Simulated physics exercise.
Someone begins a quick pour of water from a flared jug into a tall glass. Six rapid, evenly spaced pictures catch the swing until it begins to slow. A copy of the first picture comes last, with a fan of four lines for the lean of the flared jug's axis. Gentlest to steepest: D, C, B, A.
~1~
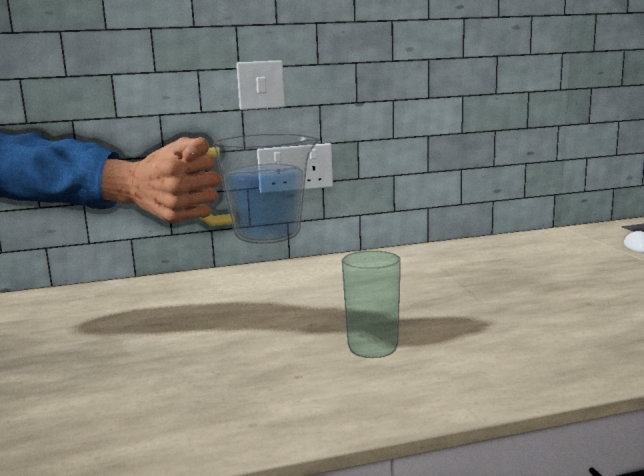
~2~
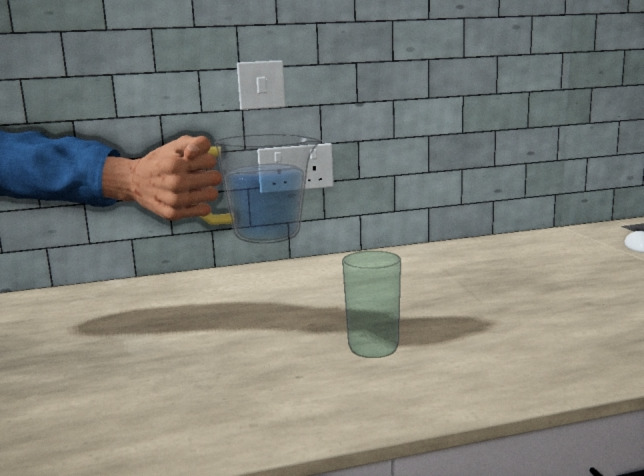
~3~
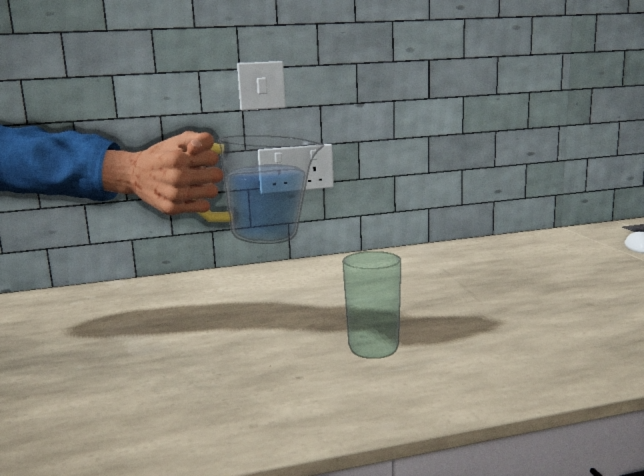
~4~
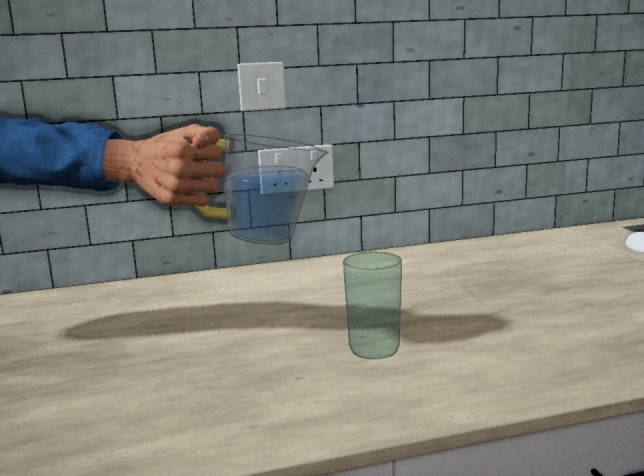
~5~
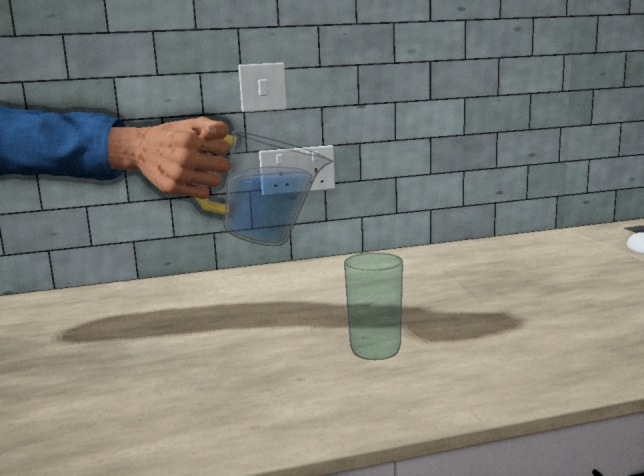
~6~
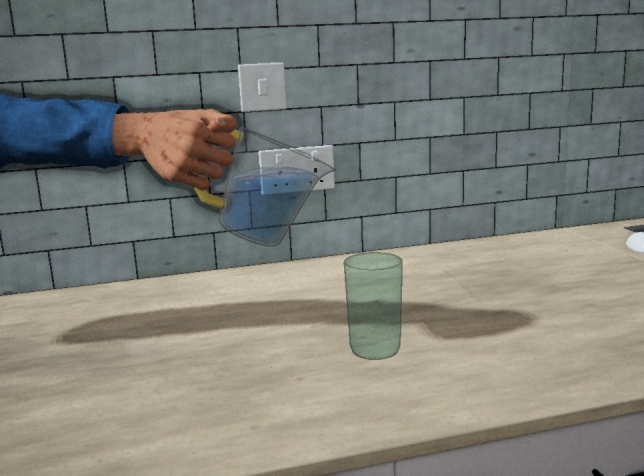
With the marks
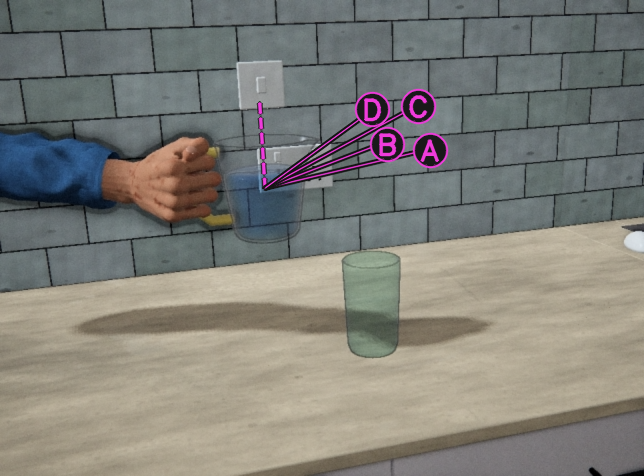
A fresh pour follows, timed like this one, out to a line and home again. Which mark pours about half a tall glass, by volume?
The best line is C.
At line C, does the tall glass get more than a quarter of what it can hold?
Yes, it does.
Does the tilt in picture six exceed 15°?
Yes.
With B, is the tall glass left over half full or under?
Over half.
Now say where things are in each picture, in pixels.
In the first frame, upright, lip at (318, 139); rim of the tall glass round (371, 259); nothing has left yet.
In the second frame, upright, lip at (320, 140); nothing has left yet.
In the third frame, tipped about 5°, lip at (323, 144); nothing has left yet.
In the fourth frame, tipped about 11°, lip at (327, 151); nothing has left yet.
In the fifth frame, tipped about 18°, lip at (332, 160); nothing has left yet.
In the sixth frame, tipped about 26°, lip at (334, 169); nothing has left yet.
On the marked copy, A at (413, 152); B at (370, 147); C at (402, 113); D at (358, 120).
Choosing A, the tall glass ends with about 78 % of what it can hold; 5 % of the water is spilt.
Choosing B, the tall glass ends with about 67 % of what it can hold.
Choosing C, the tall glass ends with about 51 % of what it can hold.
Choosing D, the tall glass ends with about 35 % of what it can hold.
